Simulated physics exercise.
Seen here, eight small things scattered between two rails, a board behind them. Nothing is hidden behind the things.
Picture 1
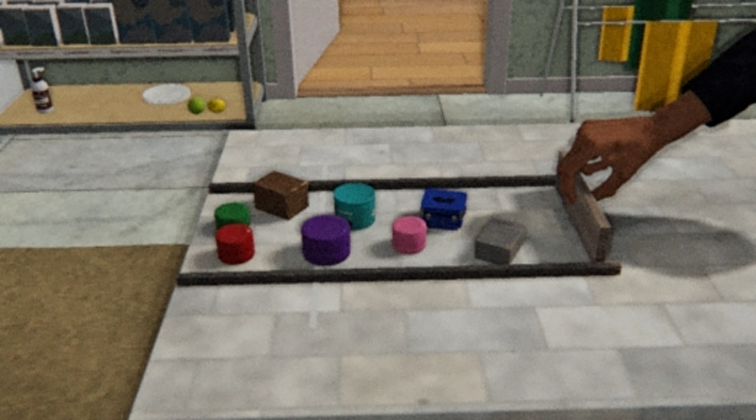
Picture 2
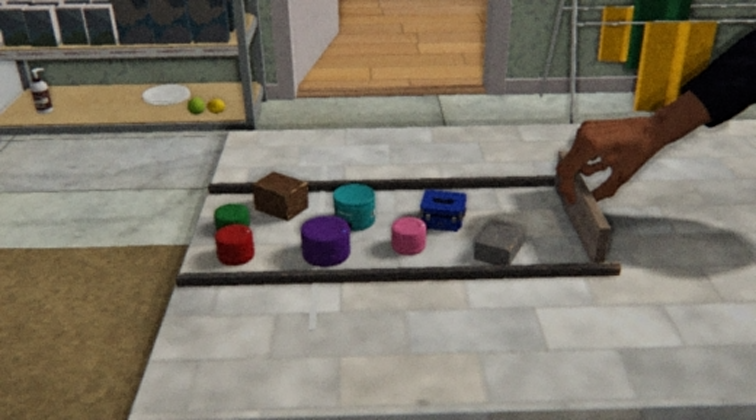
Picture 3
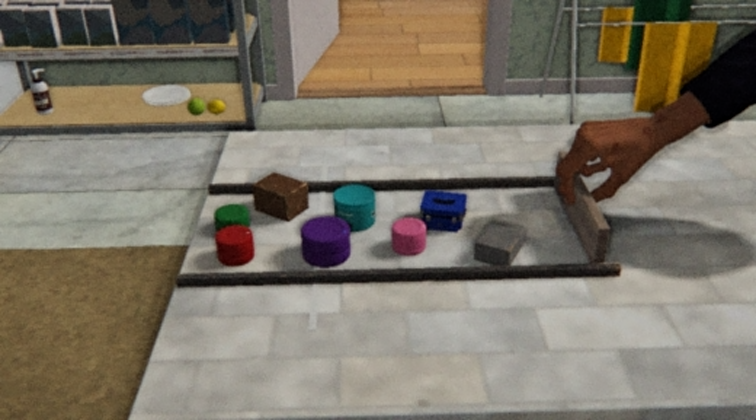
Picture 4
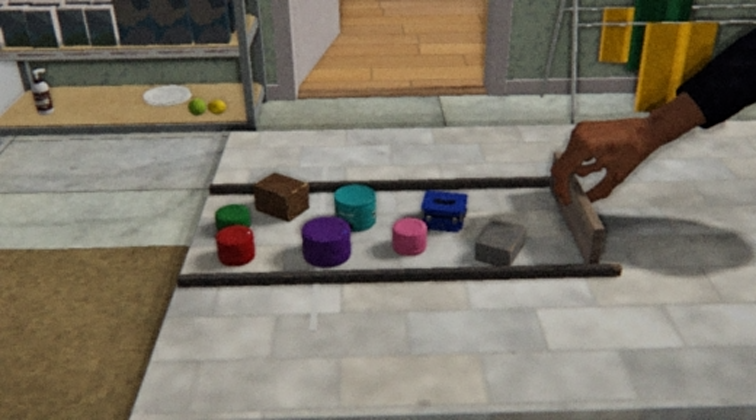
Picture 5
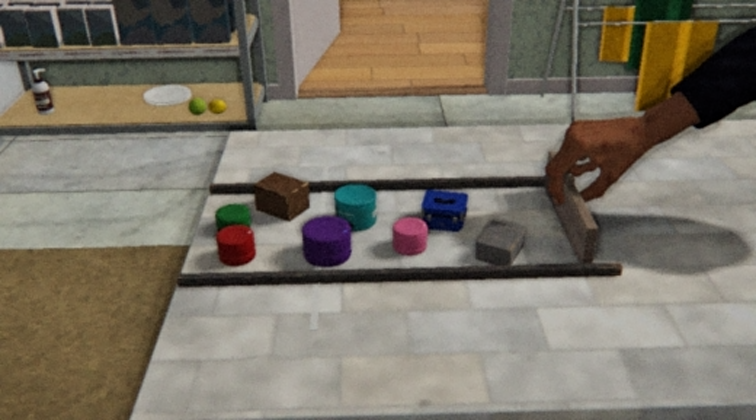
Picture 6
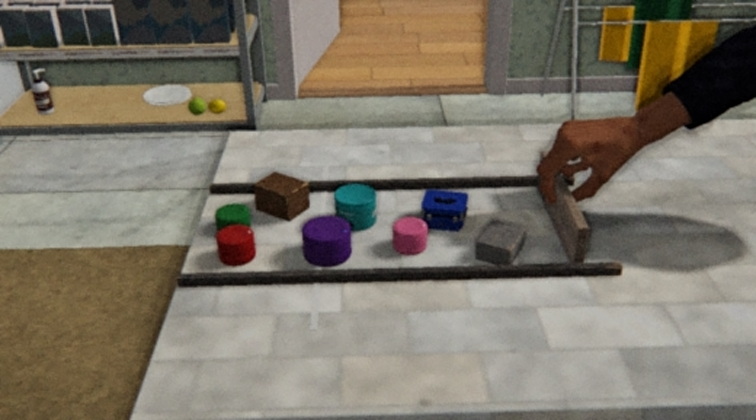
A hand sliding a board slightly left between two dark rails, with eight small blocks, lids and other objects lying still.
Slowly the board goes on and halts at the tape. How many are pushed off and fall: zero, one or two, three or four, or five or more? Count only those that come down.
Outcome: The number that fall off is zero.
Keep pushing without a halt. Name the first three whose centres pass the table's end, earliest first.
They are the red lid, the green lid, the purple lid.
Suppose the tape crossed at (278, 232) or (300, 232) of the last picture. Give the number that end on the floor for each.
Down on the floor: 2 and 1.
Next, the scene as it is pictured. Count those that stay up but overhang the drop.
Overhanging: 1.
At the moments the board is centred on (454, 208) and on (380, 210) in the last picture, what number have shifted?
By then 3, and 5.
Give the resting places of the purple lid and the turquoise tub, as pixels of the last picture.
The purple lid stops around (231, 253); the turquoise tub around (257, 217).
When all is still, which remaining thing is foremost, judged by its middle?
It is the red lid.
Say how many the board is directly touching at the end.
In contact: 2.
Soon after, none off yet; green lid at rest near (233, 219); red lid at rest near (236, 245); brown block at rest near (282, 196).
After that, none off yet; green lid at rest near (233, 219); red lid moving near (228, 246); brown block displaced a little near (272, 194).
In the end, the number that fall off is zero.
